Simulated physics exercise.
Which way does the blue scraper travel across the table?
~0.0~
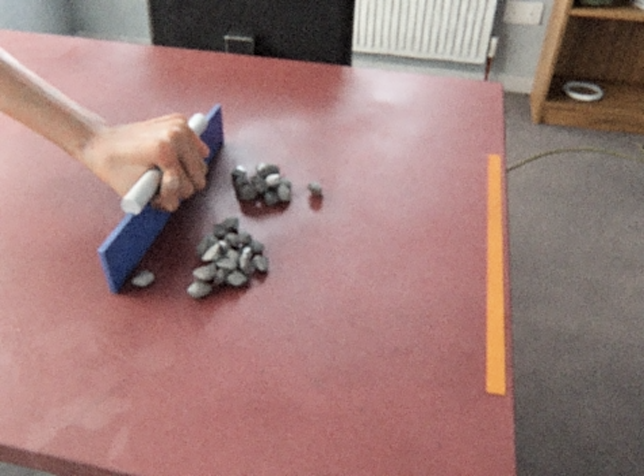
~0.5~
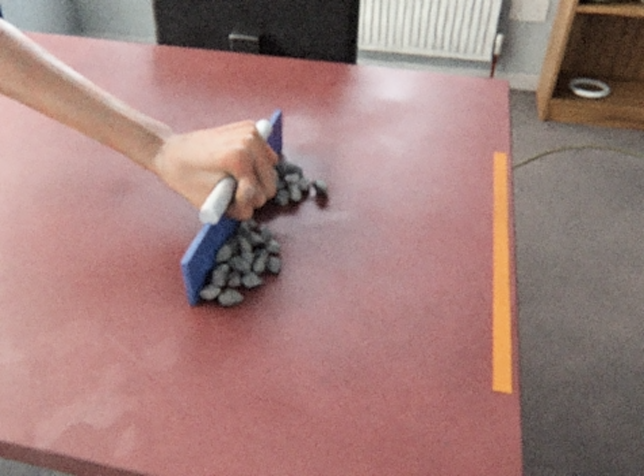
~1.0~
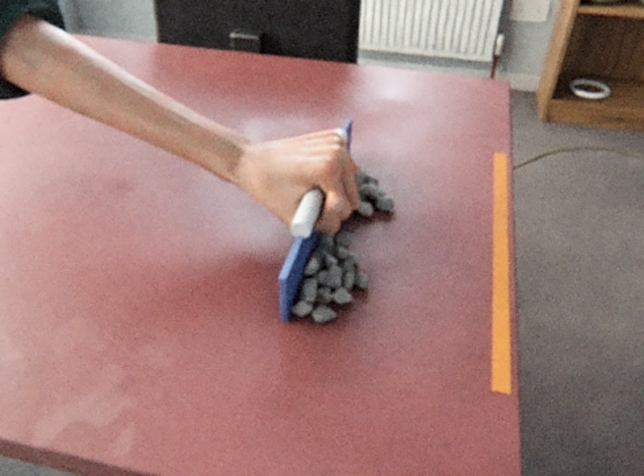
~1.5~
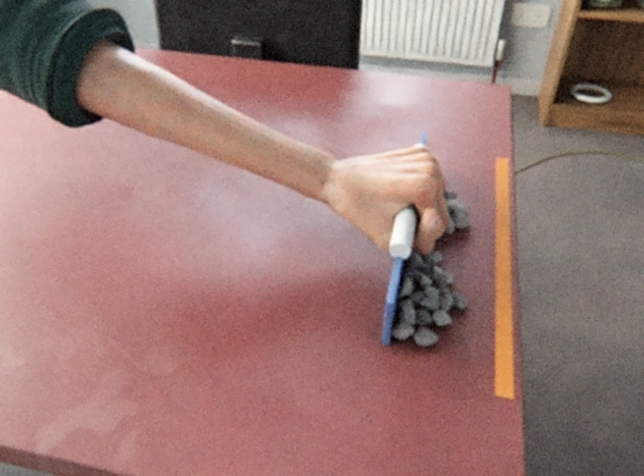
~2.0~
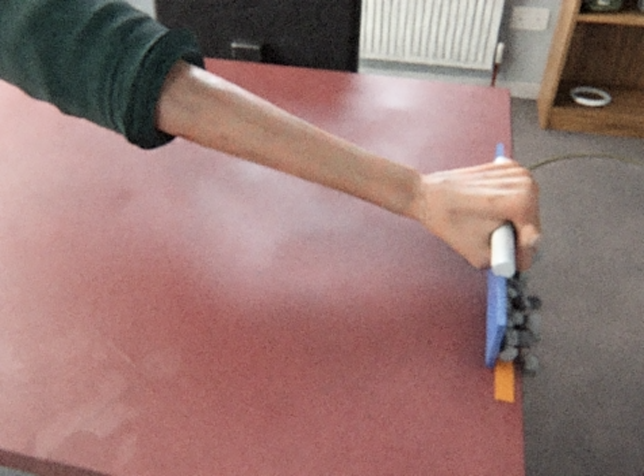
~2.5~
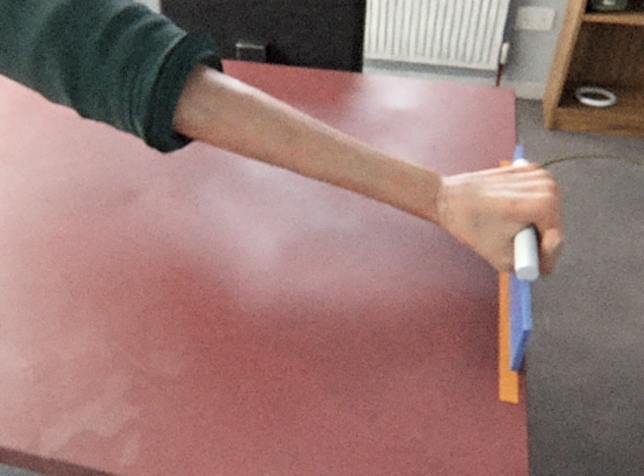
The blue scraper travels to the right, toward the orange tape at the table's edge.
